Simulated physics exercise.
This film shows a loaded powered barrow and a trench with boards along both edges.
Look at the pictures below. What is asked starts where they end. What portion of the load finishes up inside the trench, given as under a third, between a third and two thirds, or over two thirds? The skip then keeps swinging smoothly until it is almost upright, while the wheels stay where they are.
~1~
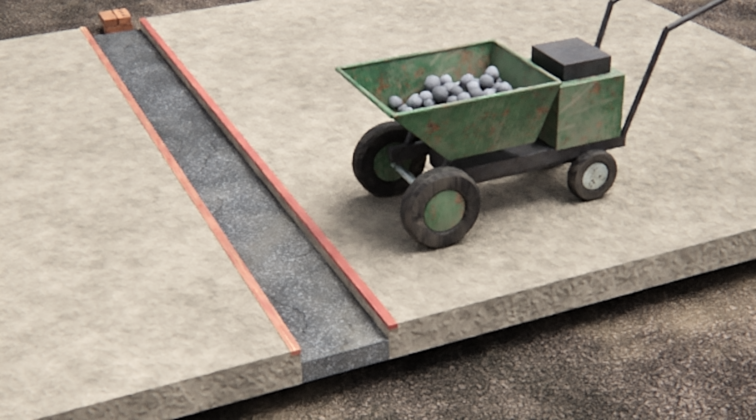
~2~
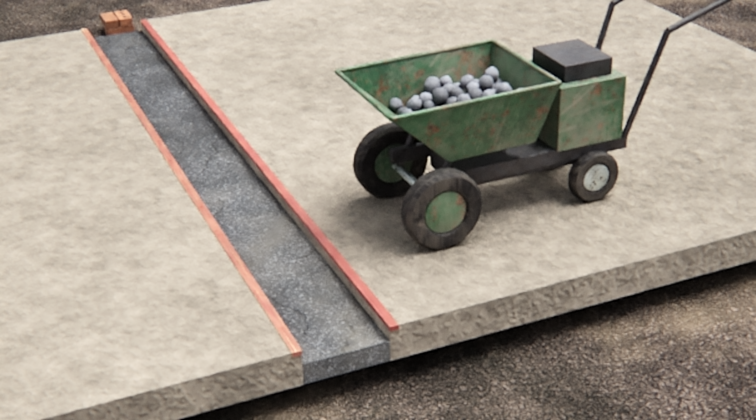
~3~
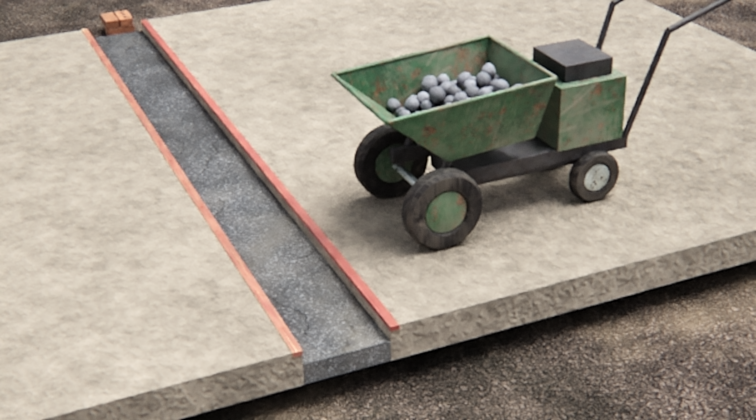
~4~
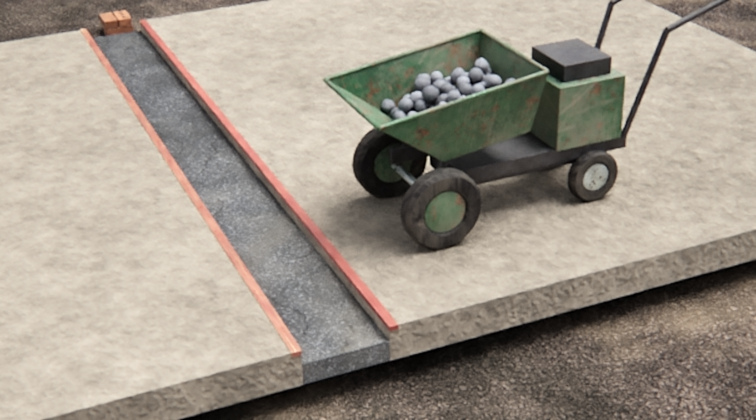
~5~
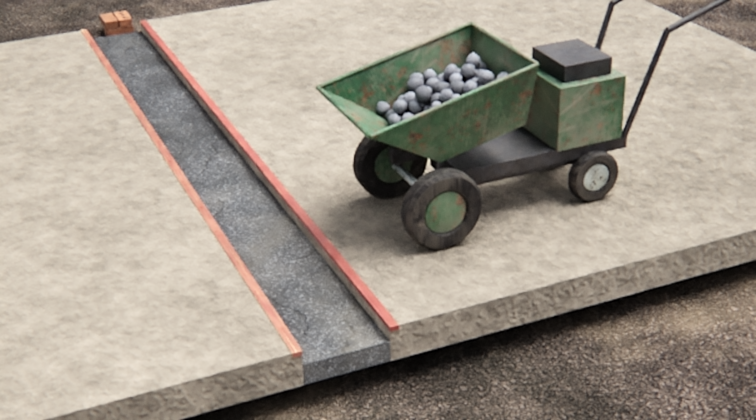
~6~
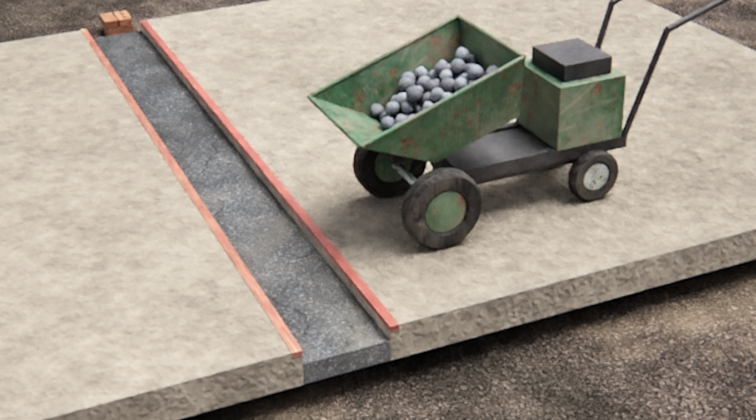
The trench receives over two thirds of the load.
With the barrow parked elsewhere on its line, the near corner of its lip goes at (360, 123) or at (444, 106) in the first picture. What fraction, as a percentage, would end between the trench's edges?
Estimates: 50 %, 70 %.
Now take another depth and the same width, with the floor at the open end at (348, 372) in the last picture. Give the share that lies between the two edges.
It comes out near 100 percent.
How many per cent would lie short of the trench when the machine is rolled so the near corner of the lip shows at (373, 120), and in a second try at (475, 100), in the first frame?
0 and 50 percent, in that order.
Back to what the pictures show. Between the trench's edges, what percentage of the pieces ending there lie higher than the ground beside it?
40 %, roughly.
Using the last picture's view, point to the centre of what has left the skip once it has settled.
Once it all stops, the middle lies near (271, 254).
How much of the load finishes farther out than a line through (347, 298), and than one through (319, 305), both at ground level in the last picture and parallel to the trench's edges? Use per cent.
That's 90 per cent for the first and 60 per cent for the second.
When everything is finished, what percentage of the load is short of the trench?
I'd put it at around 0 percent.
Soon after the last picture, skip tipped steeply; all in the skip.
A little later, skip tipped right over; about two thirds in the skip; about a third in or heaped over the trench; a stray few falling.
Later still, skip tipped right over; a small part in the skip; most in or heaped over the trench; a small part beyond it.
At rest, skip tipped right over; a stray few in the skip; most in or heaped over the trench; a small part beyond it.
